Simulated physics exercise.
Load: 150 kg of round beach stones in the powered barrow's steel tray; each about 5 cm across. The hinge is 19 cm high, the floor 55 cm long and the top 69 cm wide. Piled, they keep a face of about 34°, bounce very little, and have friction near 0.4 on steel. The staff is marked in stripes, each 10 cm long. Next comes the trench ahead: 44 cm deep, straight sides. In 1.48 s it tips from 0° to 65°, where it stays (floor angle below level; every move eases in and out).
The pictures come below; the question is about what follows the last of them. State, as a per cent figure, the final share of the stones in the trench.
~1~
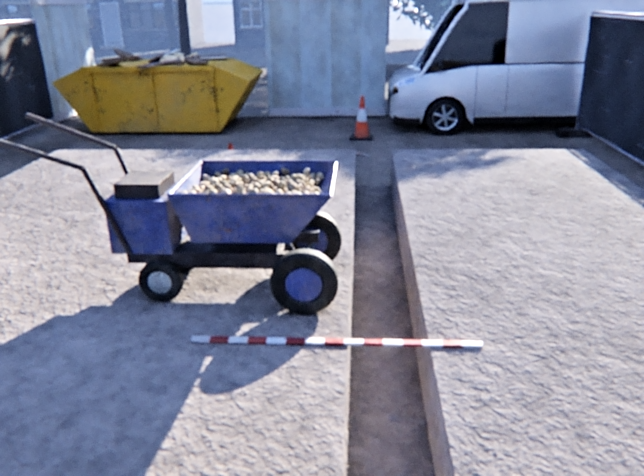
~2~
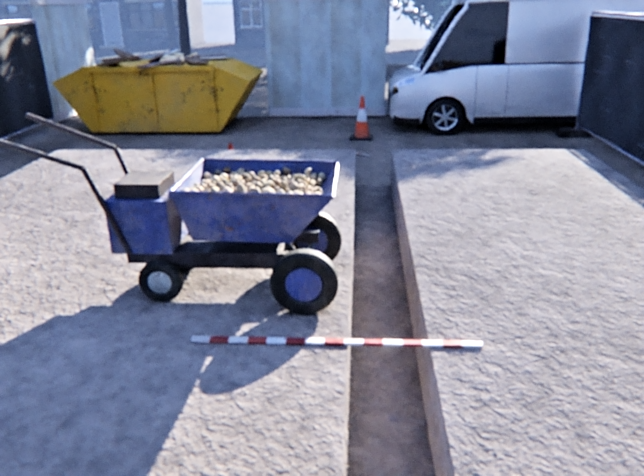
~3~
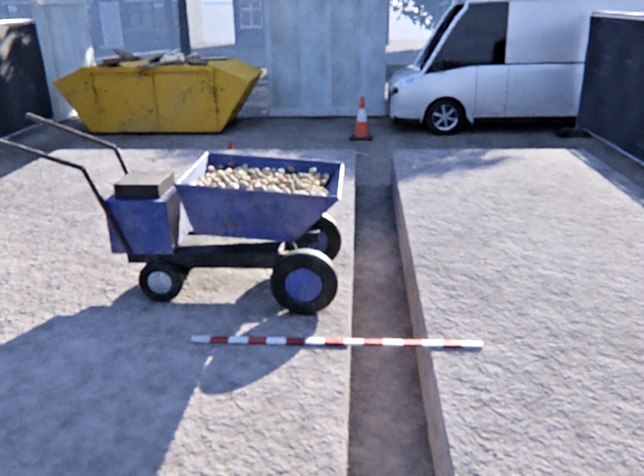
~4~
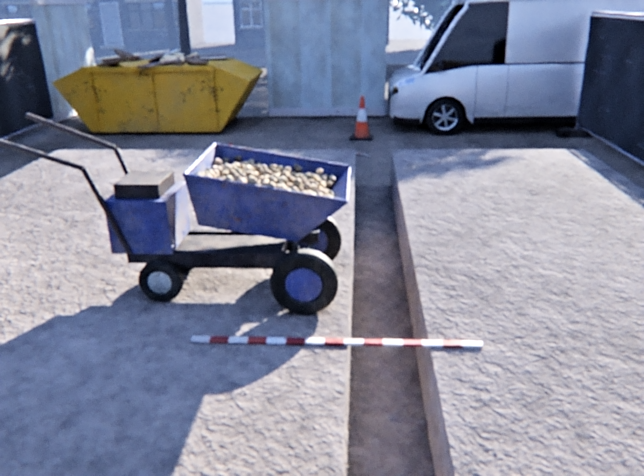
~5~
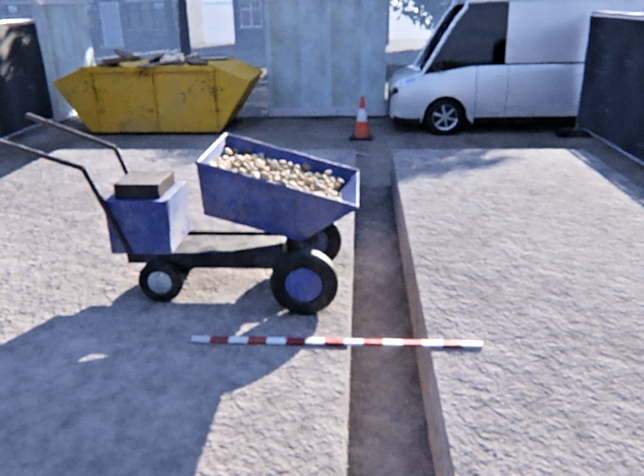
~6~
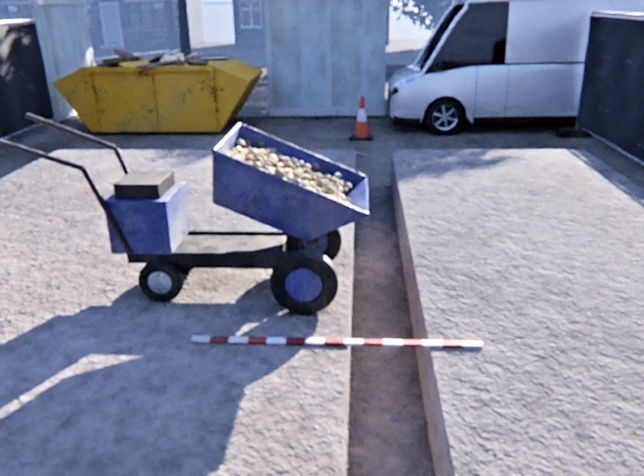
The final share is about 41 per cent.
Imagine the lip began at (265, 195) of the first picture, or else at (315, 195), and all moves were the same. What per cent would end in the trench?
Near 100 per cent from the first place, 60 from the second.
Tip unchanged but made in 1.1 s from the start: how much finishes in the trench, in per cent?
Near 40 per cent.
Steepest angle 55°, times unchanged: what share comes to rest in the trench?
About 40 per cent would end up in the trench.
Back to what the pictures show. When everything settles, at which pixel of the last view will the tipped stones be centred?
Their middle ends up near (437, 287).
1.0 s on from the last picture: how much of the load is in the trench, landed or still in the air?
By that point it's something like 10 in a hundred.
Then, 0.5 s after the last picture the floor is at 55°, 99 % in the tray, 1 % in the trench; the foremost stones are at (403, 241).
Then, 1.0 s after the last picture the floor is at 65°, 54 % in the tray, 8 % in the trench, 38 % past the trench; the foremost stones are at (501, 299).
Then, 1.3 s after the last picture the floor is at 65°, 25 % in the tray, 16 % in the trench, 59 % past the trench; the foremost stones are at (568, 287).
Then, 3.3 s after the last picture the floor is at 65°, 0 % in the tray, 41 % in the trench, 59 % past the trench; the foremost stones are at (619, 288).
